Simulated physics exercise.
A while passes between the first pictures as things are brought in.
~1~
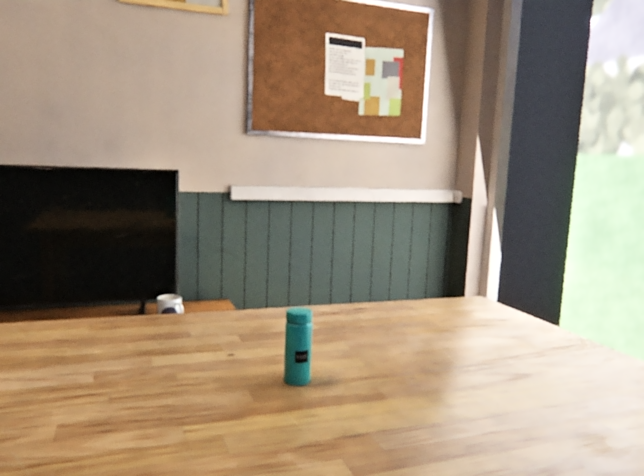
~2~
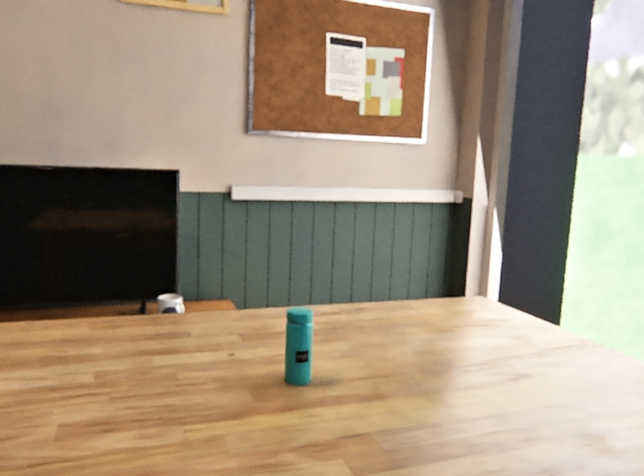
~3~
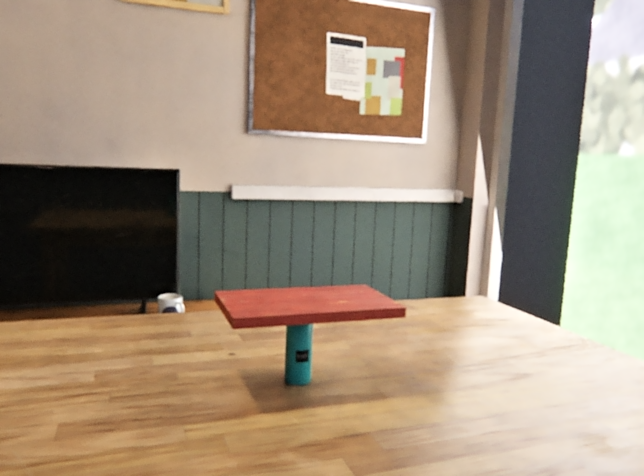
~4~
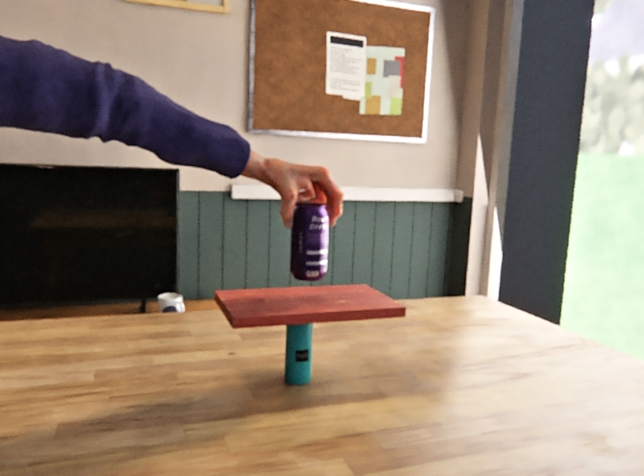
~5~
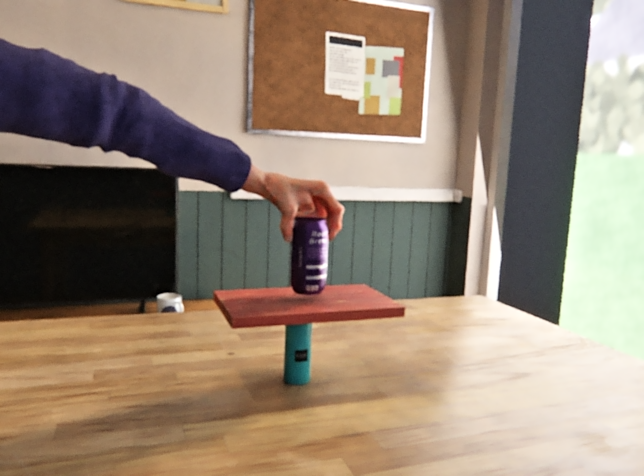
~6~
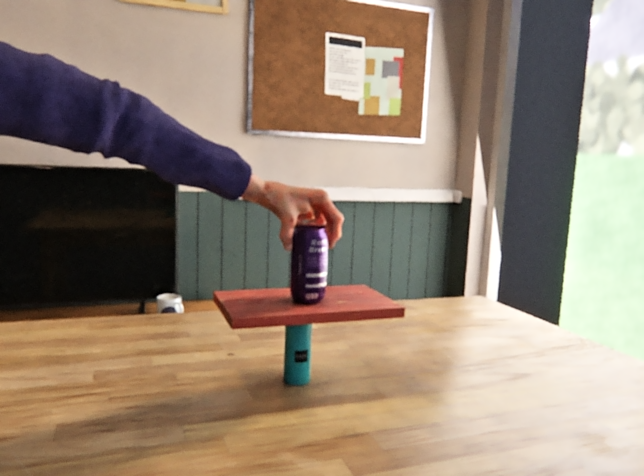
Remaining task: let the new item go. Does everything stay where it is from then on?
Yes, all of it stays put.
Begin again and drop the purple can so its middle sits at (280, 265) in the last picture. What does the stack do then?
The stack then stays standing.
Then, 0.20 s past the last view, nothing moves.
Then, 0.50 s past the last view, purple can resting near (310, 264).
Finally, all 3 still in place. Final places as the last picture's camera would see them, purple can near (310, 264). The stack stays up.
